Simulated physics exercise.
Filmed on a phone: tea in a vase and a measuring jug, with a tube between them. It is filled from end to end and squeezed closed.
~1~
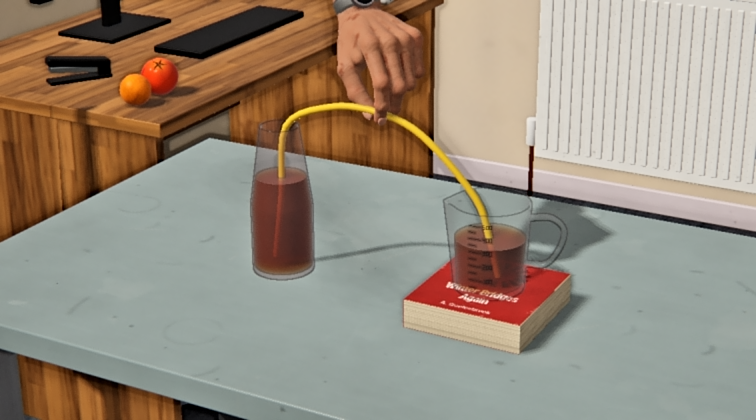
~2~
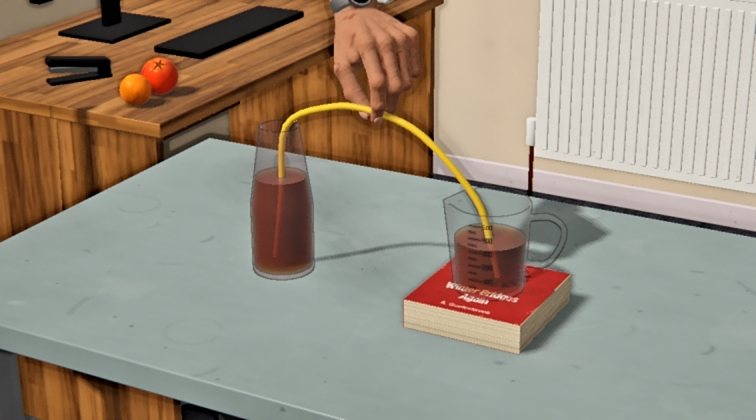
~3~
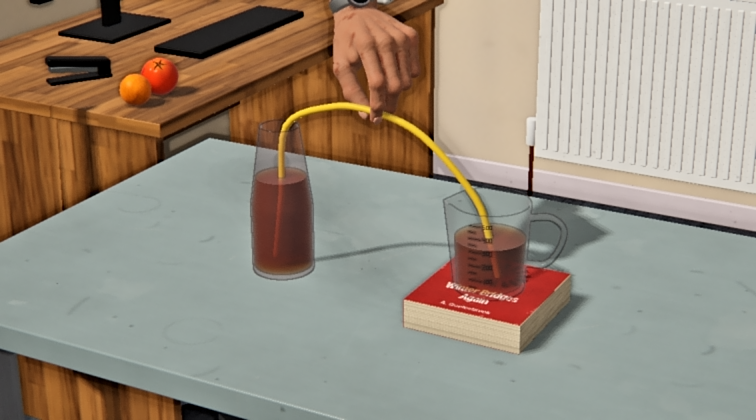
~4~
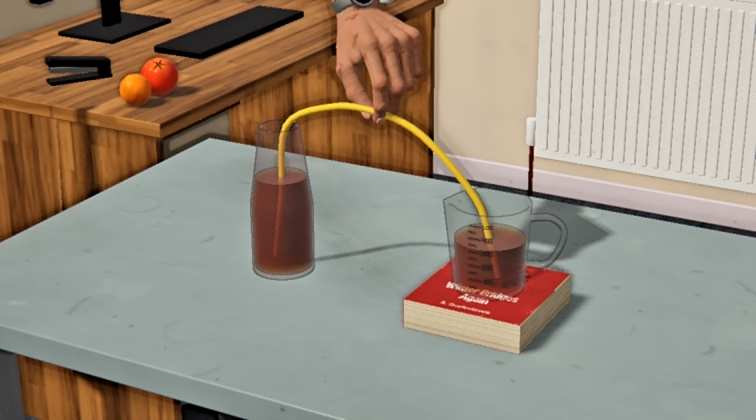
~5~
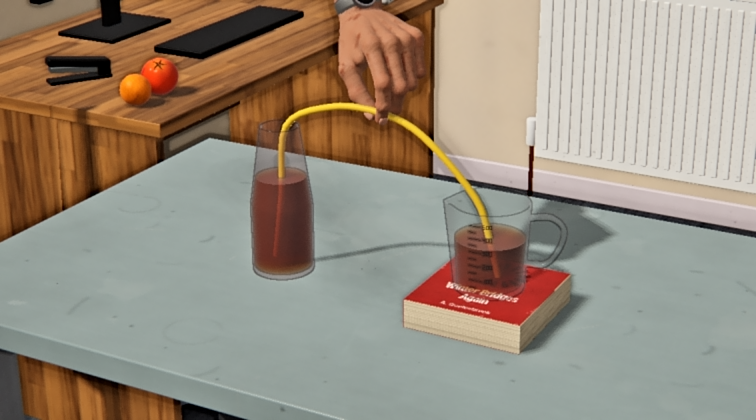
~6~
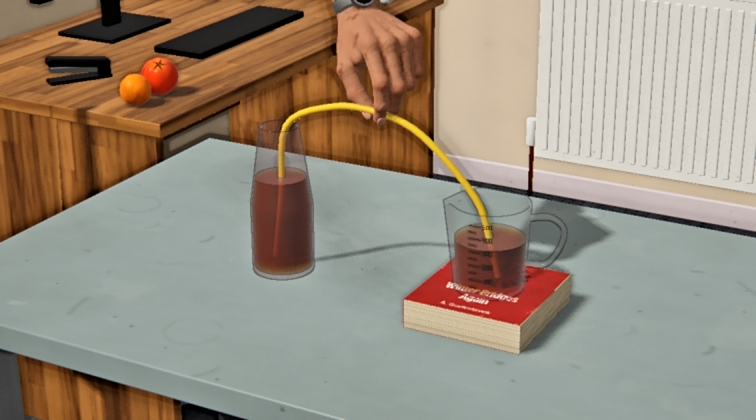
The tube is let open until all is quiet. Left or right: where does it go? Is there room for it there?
It flows towards the right one, and the one that fills stays below its rim.
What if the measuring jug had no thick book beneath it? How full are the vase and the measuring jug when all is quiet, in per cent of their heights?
About 45 and 80 per cent.
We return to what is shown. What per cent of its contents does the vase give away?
I make it 10 per cent.
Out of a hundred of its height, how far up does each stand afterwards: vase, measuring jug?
In turn 55 and 65 per cent.
Soon after, the vase is about two thirds full; the measuring jug is about two thirds full.
Later, the vase is about half full; the measuring jug is about two thirds full.
In the end, the vase is about half full; the measuring jug is about two thirds full; the two surfaces are level.
